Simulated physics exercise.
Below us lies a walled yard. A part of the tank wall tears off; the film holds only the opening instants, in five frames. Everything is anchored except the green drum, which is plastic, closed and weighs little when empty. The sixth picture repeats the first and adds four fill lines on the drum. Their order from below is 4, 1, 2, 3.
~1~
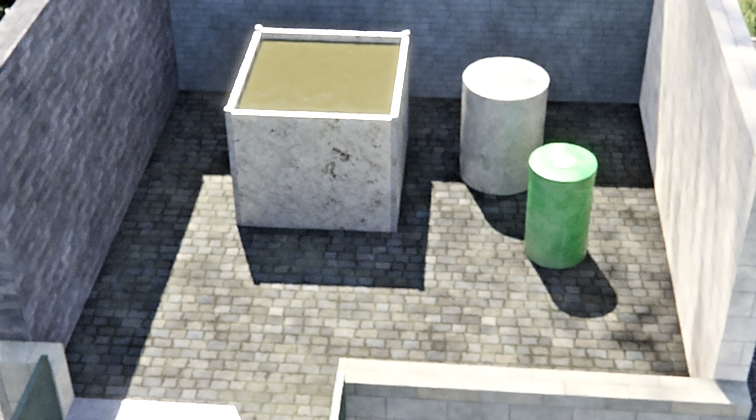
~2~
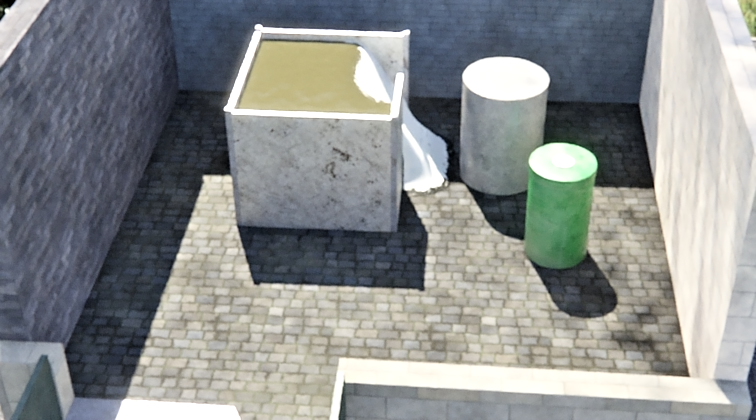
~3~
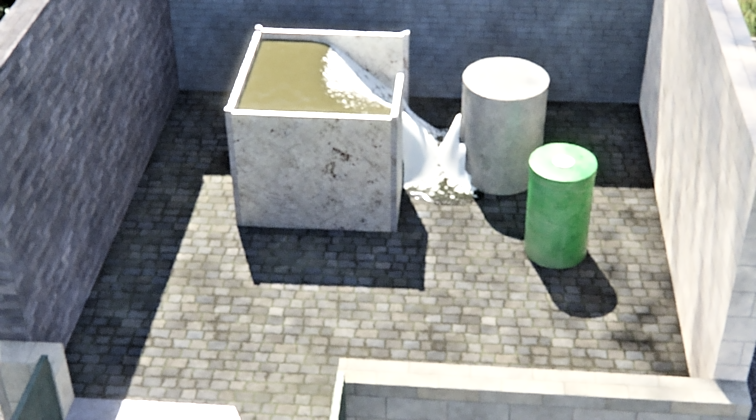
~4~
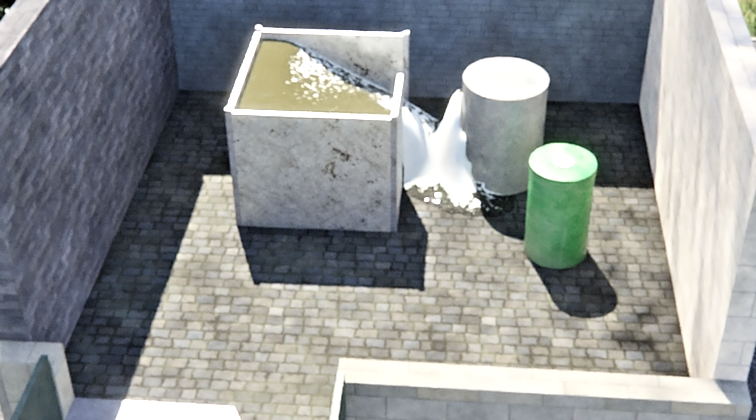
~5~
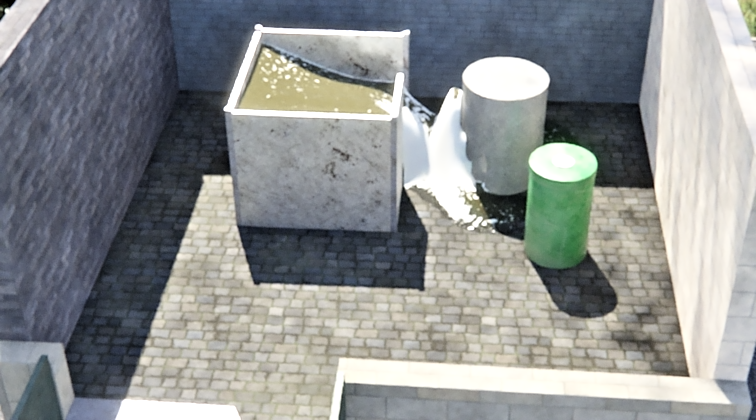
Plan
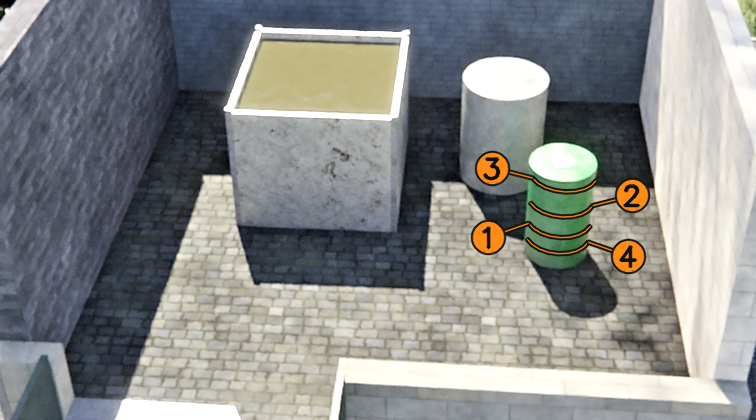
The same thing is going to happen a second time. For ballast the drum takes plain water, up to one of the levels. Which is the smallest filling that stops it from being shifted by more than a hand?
I would pick level 1.
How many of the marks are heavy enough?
Three of them.
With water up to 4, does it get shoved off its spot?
Yes, it does.
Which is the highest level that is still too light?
That is level 4.
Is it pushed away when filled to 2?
No, not at all.
In orange, 1 at (560, 237); 2 at (562, 217); 3 at (565, 191); 4 at (558, 253); from the bottom up 4, 1, 2, 3.
With 1, it shifts by a finger or two and stays.
With 2, it does not move.
With 3, it does not move.
With 4, it is pushed about 3 times its own width away.
